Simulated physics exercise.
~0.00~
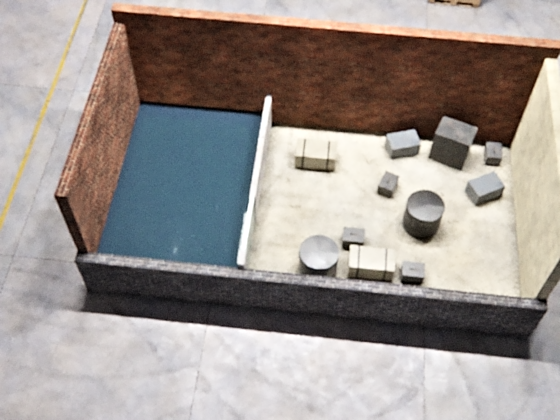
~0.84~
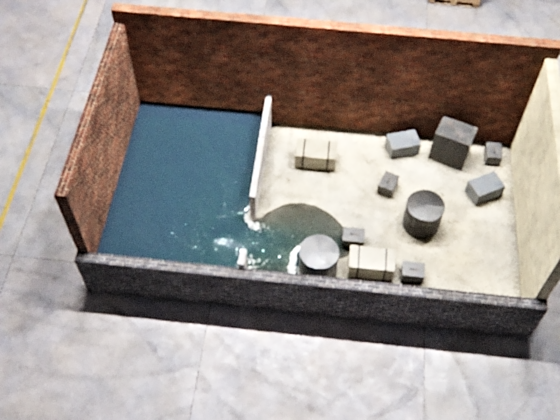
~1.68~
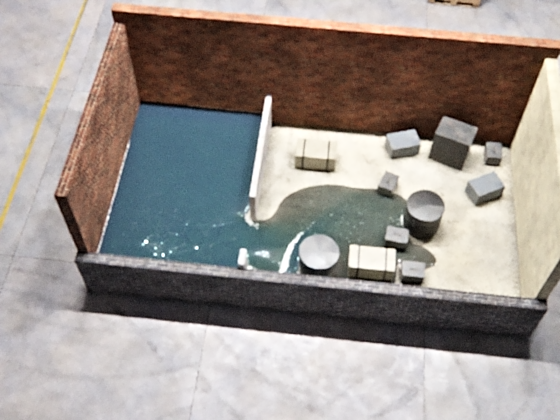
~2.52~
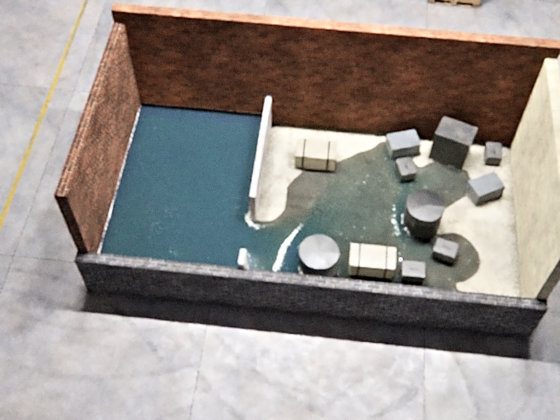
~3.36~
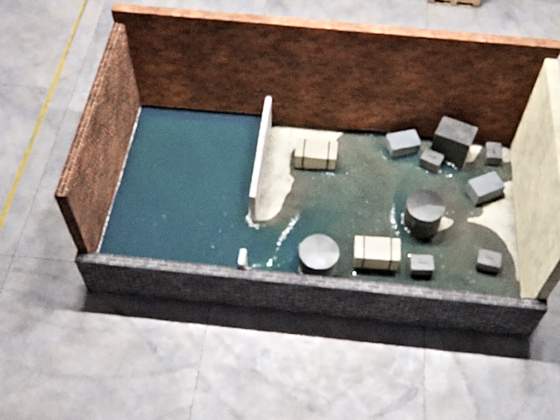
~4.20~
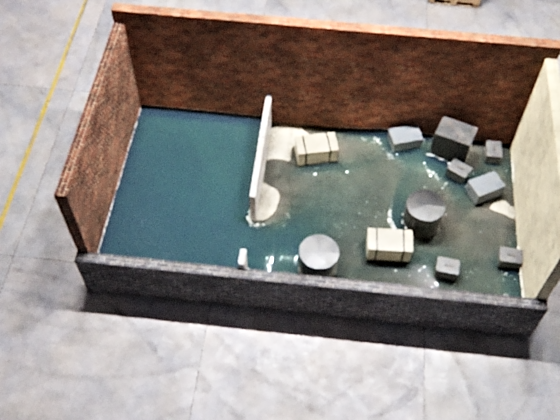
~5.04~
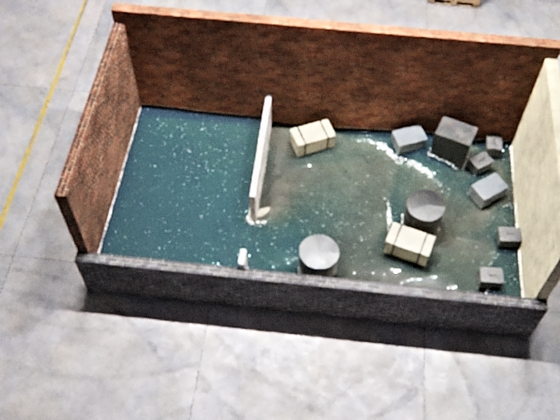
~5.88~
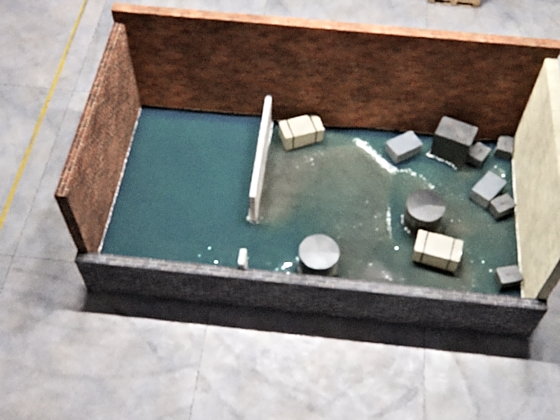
The clip shows a walled, two-room basement seen from above, its left side flooded. Water bursts through the doorway and spreads across the dry right room, shifting crates and grey boxes until the floor is covered and several sit displaced, some near the right wall.
